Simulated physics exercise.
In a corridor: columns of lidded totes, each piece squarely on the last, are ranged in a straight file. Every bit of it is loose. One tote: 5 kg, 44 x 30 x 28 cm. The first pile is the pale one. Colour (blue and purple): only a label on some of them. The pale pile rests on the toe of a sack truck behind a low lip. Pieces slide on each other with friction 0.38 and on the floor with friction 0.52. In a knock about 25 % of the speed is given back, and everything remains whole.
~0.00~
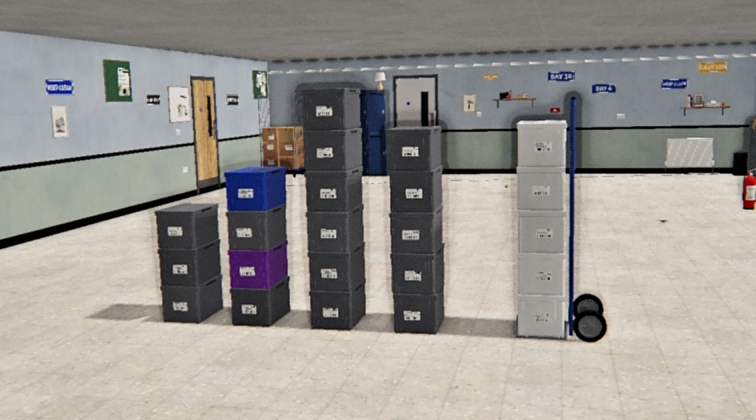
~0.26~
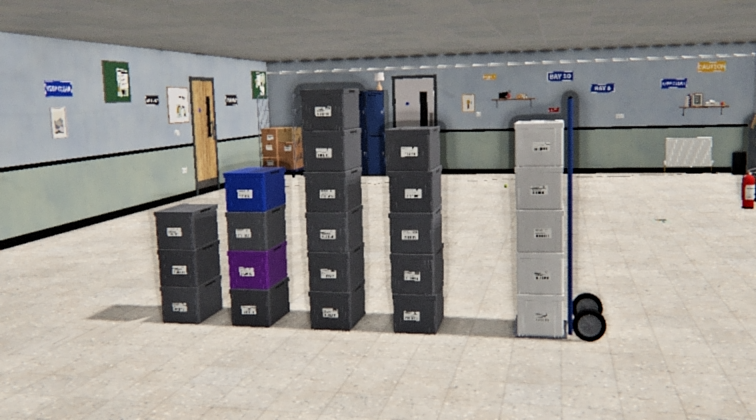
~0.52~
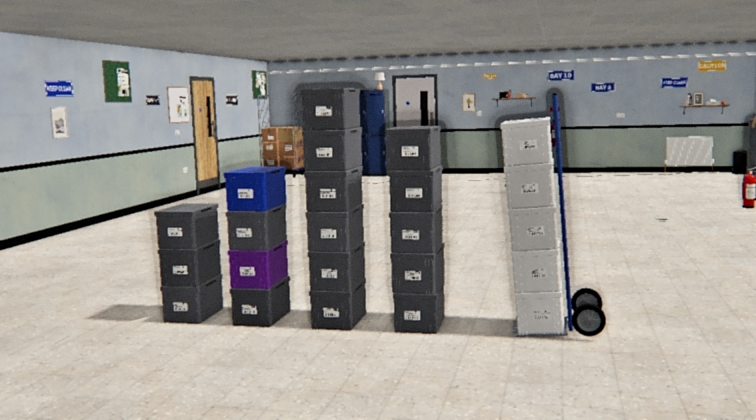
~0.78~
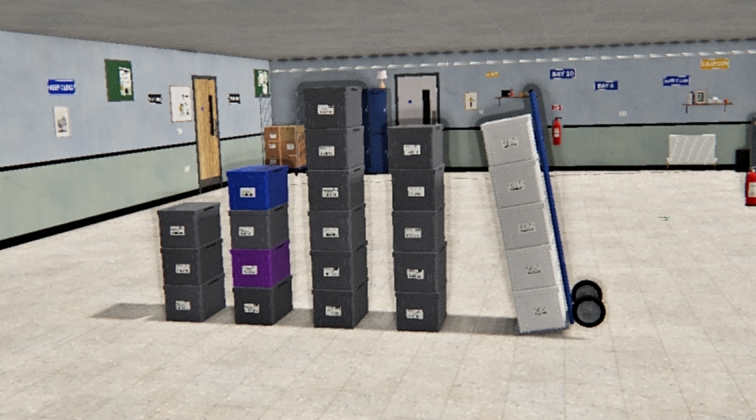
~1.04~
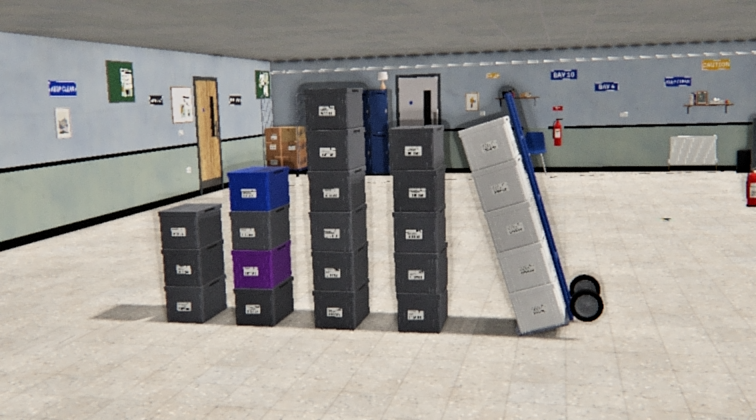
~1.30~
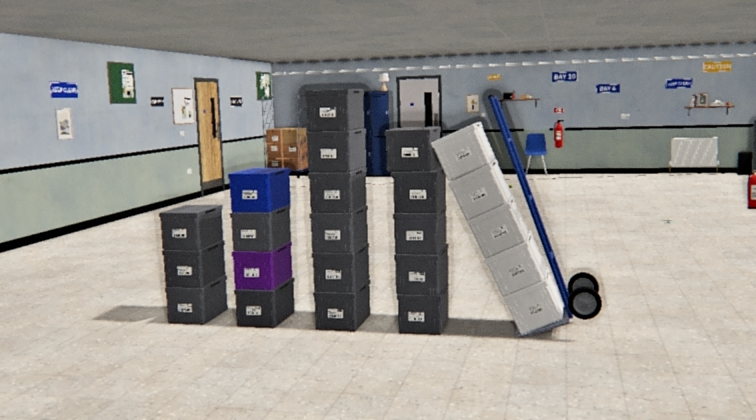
Large tiled room with blue walls, a sack truck tilting left and the pale stack of lidded totes leaning toward dark stacks.
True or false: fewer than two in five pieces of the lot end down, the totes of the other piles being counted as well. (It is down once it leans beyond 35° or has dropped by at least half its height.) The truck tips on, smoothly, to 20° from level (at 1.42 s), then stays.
False.
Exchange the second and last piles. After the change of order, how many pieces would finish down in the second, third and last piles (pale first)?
Down tally in the new order: Second = 0, third = 0, last = 0.
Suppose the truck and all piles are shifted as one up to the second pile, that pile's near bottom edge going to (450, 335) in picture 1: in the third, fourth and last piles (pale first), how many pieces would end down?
Third 6, fourth 4, last 3.
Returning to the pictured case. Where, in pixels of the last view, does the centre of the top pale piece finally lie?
(418, 220).
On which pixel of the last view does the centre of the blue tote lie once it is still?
About pixel (63, 289).
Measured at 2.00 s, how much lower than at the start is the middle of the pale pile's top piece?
I'd put it at close to 10 cm below where it started.
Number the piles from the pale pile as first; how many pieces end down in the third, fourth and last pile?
The third pile gives 6, the fourth 4, the last 3.
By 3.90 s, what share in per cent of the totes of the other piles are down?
100 %.
Around 2.00 s, 4 of the pale pile down; none of the 18 other totes down, 8 disturbed.
Around 2.76 s, 5 of the pale pile down; none of the 18 other totes down, 13 disturbed; blue tote displaced 15 cm.
Around 3.28 s, 5 of the pale pile down; 12 of the 18 other totes down; blue tote tipped 34°, 15 cm lower; purple tote tipped 34°.
Around 3.90 s, 5 of the pale pile down; 18 of the 18 other totes down; purple tote tipped 41°; blue tote tipped 40°, 69 cm lower.
Finally (5.2 s), 5 of the pale pile down; 18 of the 18 other totes down; purple tote tipped 41°; blue tote tipped 41°, 77 cm lower. That is 100 per cent. Seen by the last camera, middles, purple tote near (214, 274), blue tote near (63, 289).
